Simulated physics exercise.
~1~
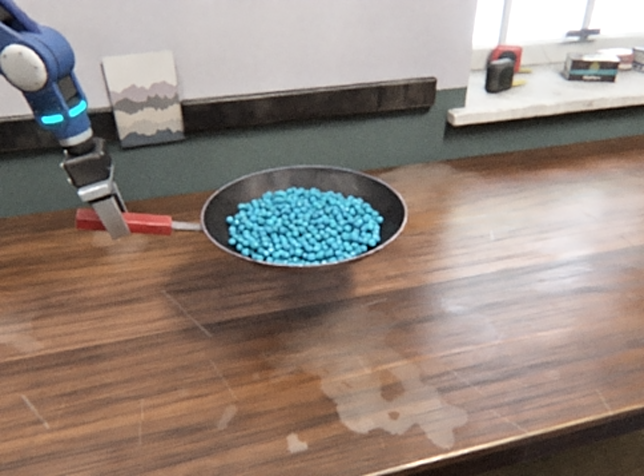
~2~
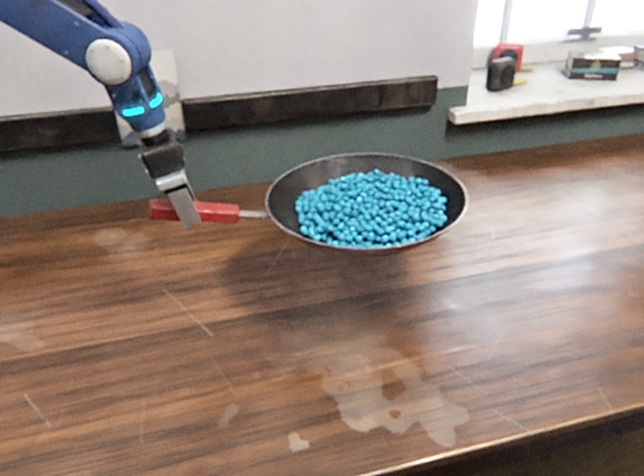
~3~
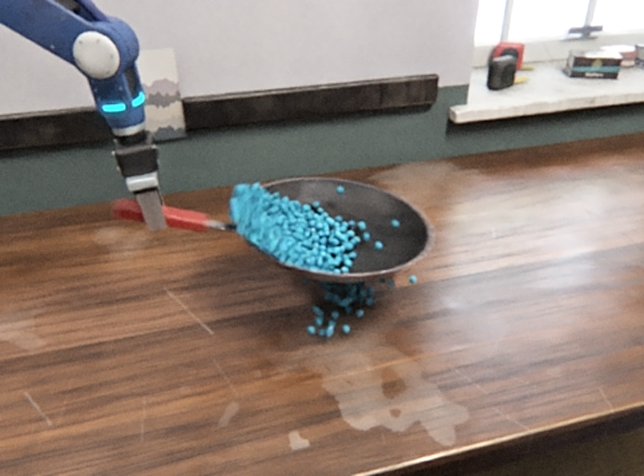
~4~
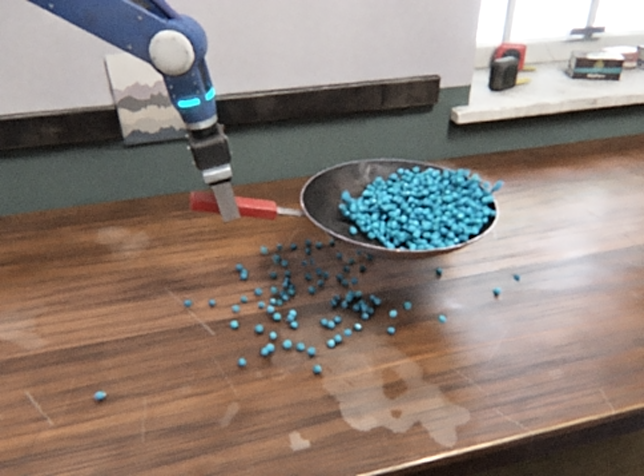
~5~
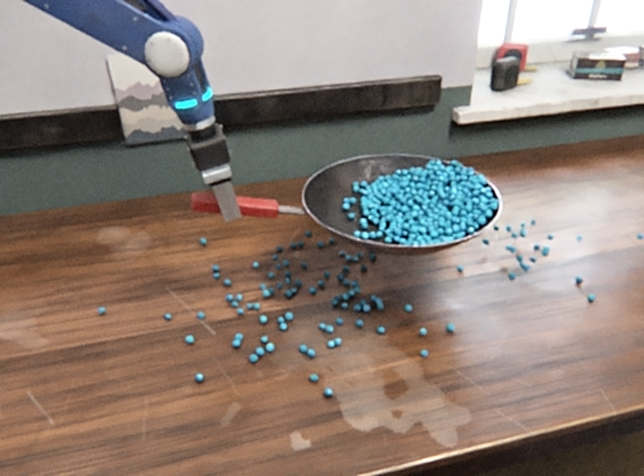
A blue robot arm grips the red handle of a dark frying pan heaped with small teal beads, holding it above a worn wooden table. It carries the pan to the right with the heap still inside. The arm then pulls the pan back to the left, and the beads bunch toward the handle side while some spill beneath. Next it swings the pan right again, the load shifts to the far side, and stray beads scatter across the wood. Finally the pan stays still, mostly full, with beads strewn below it and off to the right.
